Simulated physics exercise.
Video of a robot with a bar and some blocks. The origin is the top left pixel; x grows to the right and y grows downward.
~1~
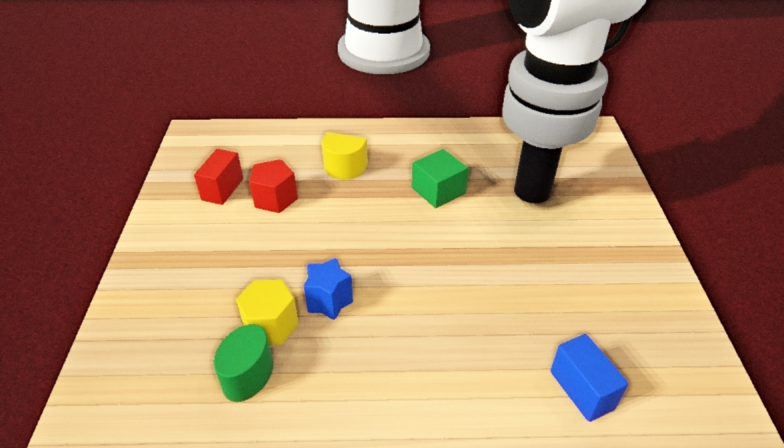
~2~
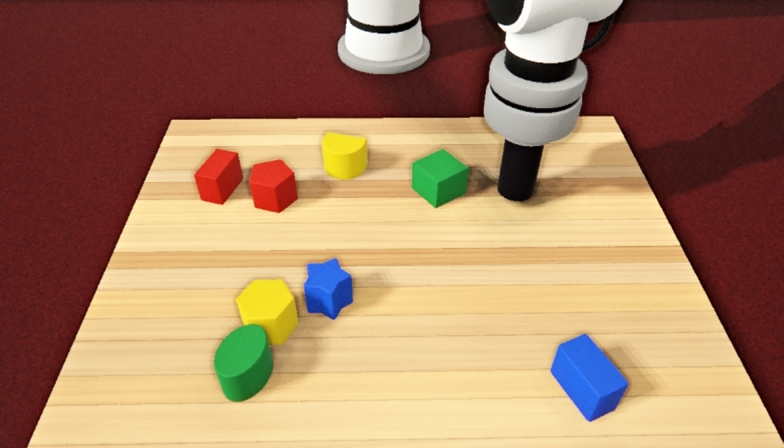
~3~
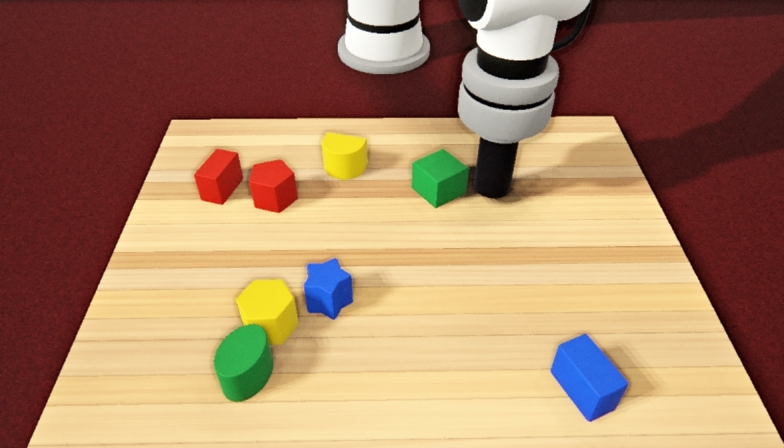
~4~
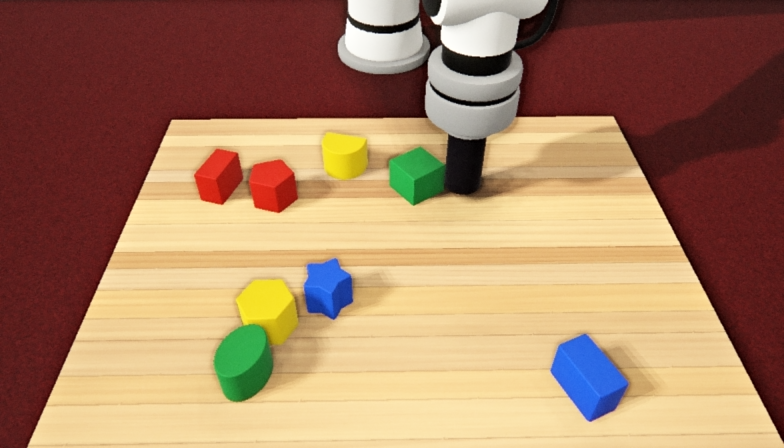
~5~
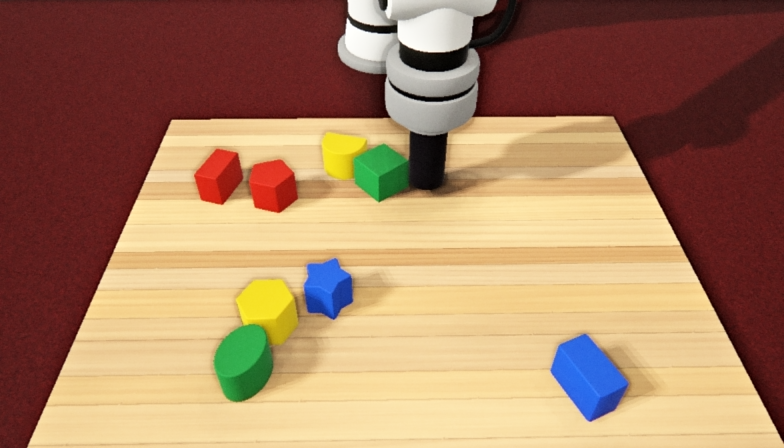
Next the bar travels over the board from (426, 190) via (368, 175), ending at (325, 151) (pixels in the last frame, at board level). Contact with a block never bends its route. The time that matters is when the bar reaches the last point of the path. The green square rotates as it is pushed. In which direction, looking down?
It ends up turned anticlockwise.
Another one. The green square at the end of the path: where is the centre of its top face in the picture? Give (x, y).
Close to (309, 151).
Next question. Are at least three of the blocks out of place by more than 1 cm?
That would be a no.
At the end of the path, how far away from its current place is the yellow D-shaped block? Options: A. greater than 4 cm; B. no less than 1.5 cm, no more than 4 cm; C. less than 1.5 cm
A - greater than 4 cm.
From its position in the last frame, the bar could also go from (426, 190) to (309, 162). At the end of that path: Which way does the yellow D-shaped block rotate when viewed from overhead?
The sense of turning is clockwise.
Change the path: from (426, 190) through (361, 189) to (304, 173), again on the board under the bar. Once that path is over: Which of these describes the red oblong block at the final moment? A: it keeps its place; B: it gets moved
Letter A.
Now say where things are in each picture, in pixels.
The first frame shows bar tip (532, 192); block tops, red pentagon (271, 172); yellow D-shaped block (343, 143); green square (441, 164).
The second frame shows bar (515, 190); blocks unchanged.
The third frame shows bar (492, 187); blocks unchanged.
The fourth frame shows bar (462, 184); green square (417, 162).
The fifth frame shows bar (426, 179); red pentagon (271, 172); yellow D-shaped block (343, 143); green square (381, 159).
What follows on the original path. One third of the way, bar (385, 171); yellow D-shaped block (311, 136), turned 30° clockwise; green square (340, 156), turned 20° anticlockwise.
Two thirds of the way, bar (352, 157); yellow D-shaped block (286, 132), turned 45° clockwise; green square (315, 152), turned 60° anticlockwise.
At the end, bar (324, 141); red pentagon in place; yellow D-shaped block (283, 131), turned 45° clockwise; green square (309, 151), turned 90° anticlockwise.
